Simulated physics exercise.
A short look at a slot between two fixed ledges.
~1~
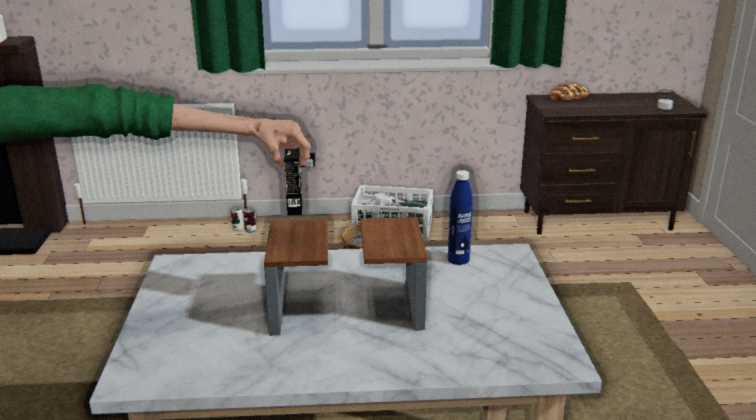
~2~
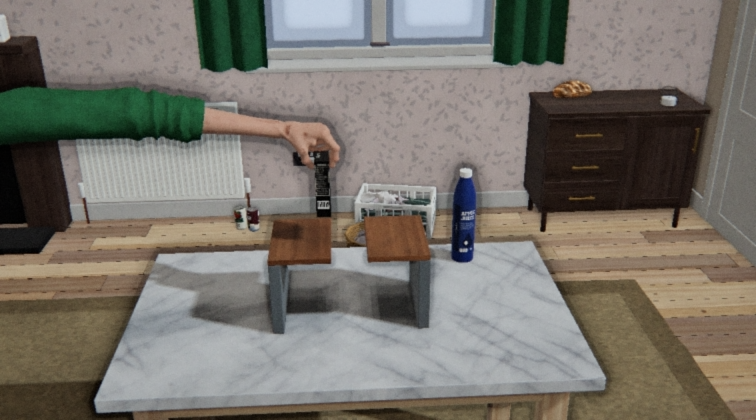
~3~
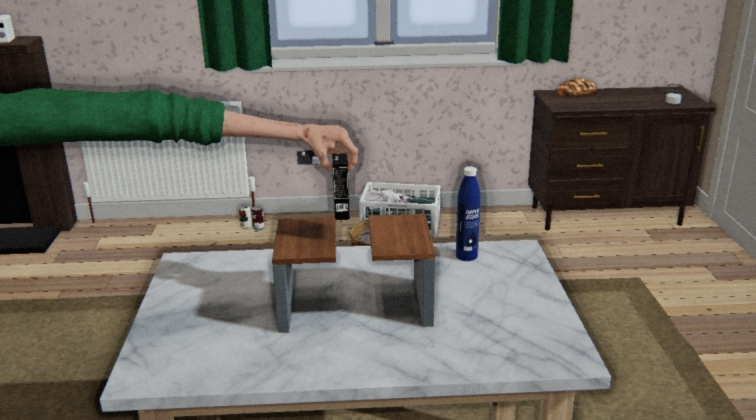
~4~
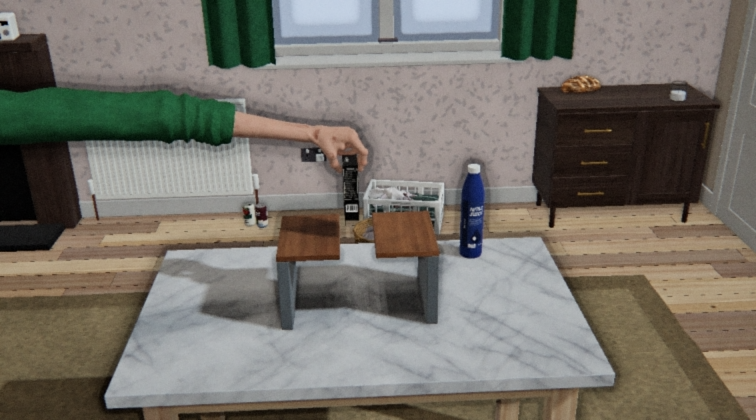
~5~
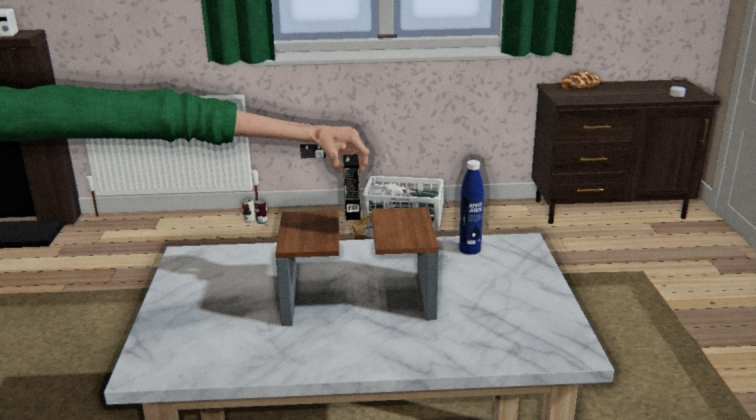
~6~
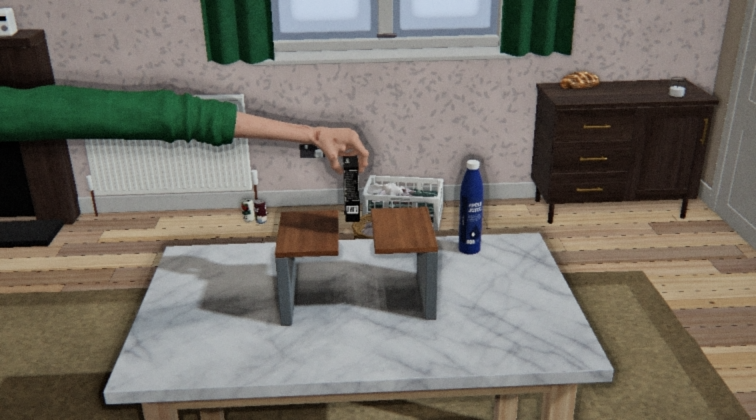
A green-sleeved arm moves a black packet right, then holds it still above the gap.
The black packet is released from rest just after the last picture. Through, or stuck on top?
It goes down the gap.
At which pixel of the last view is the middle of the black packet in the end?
At about (354, 275).
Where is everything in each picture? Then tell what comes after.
The first picture shows on its way; black packet (294, 181); blue bottle (461, 218).
The second picture shows on its way; black packet (322, 183); blue bottle (464, 215).
The third picture shows on its way; black packet (341, 185); blue bottle (468, 214).
The fourth picture shows on its way; black packet (351, 186); blue bottle (472, 211).
The fifth picture shows held still over the gap; black packet (352, 186); blue bottle (472, 207).
The sixth picture shows held still over the gap; black packet (351, 188); blue bottle (471, 207).
Then, 0.20 s later than the last frame, black packet moved a little near (352, 205).
Then, 0.30 s later than the last frame, black packet moved well along near (353, 255).
Then, 0.40 s later than the last frame, black packet moved well along near (354, 272).
When it is over, moved from the start, black packet; blue bottle as before. End places, in pixels of the last picture, black packet near (354, 275). The packet reaches the table.
